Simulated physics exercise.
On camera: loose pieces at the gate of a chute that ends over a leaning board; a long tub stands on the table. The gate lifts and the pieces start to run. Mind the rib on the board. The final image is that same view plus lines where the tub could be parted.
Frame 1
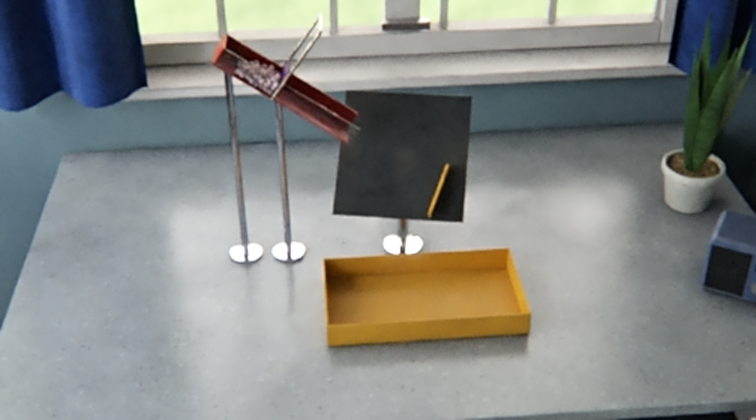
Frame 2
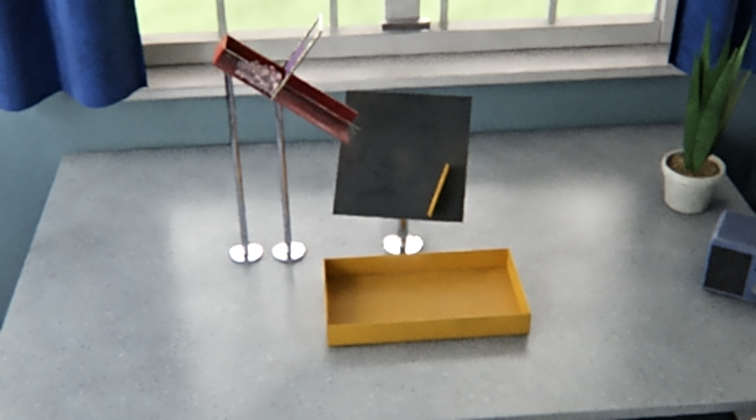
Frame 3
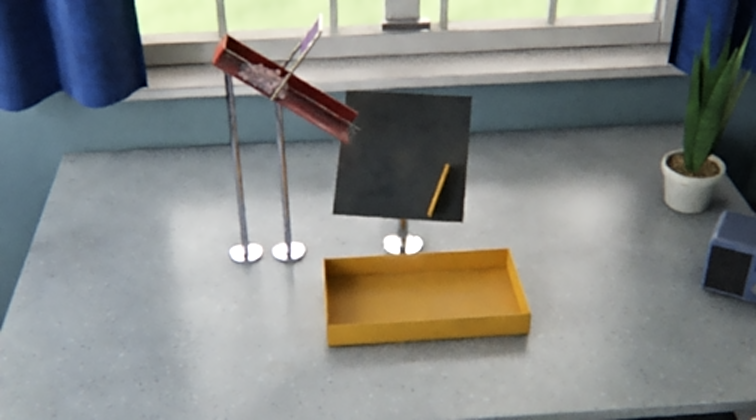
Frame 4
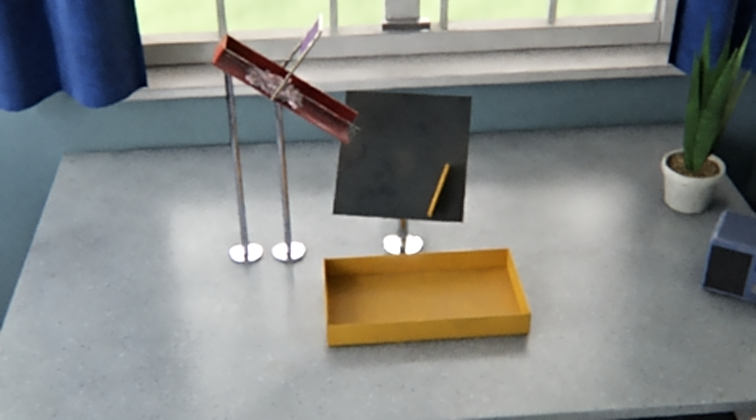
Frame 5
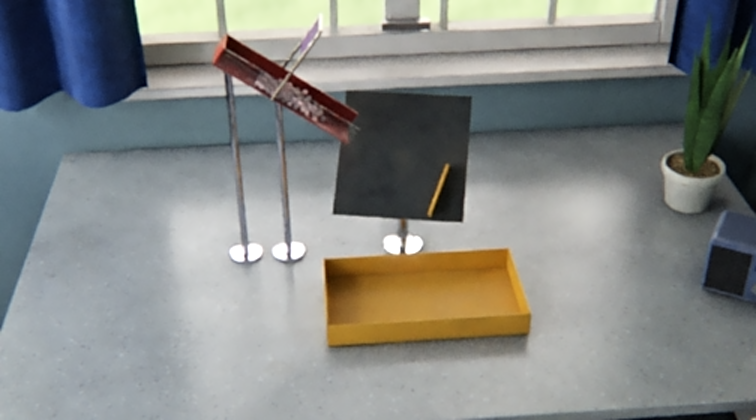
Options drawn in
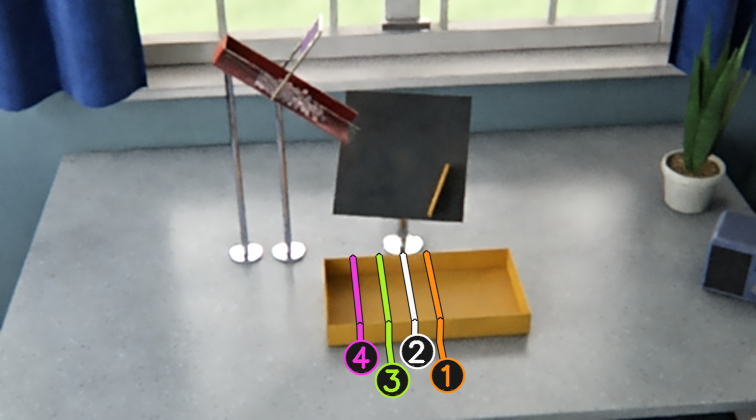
The clip opens on a gray table by a window, where small pale pieces sit high in a sloping red chute above a dark leaning board with a short yellow rib and an empty yellow tub. The pieces begin sliding down to the right, passing the gate and spreading along the chute's lower half.
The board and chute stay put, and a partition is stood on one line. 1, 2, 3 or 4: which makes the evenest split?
Best: 2.
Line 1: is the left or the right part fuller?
The left side.
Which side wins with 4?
Right.
On the marked copy, line 1 crosses the front rim at (440, 319); line 2 crosses the front rim at (414, 320); line 3 crosses the front rim at (388, 322); line 4 crosses the front rim at (359, 324).
For line 1, of what is caught, almost all on the left of the divider, just a few on the right.
For line 2, of what is caught, roughly half on the left of the divider, roughly half on the right.
For line 3, of what is caught, about a tenth on the left of the divider, the larger part on the right.
For line 4, of what is caught, just a few on the left of the divider, almost all on the right.
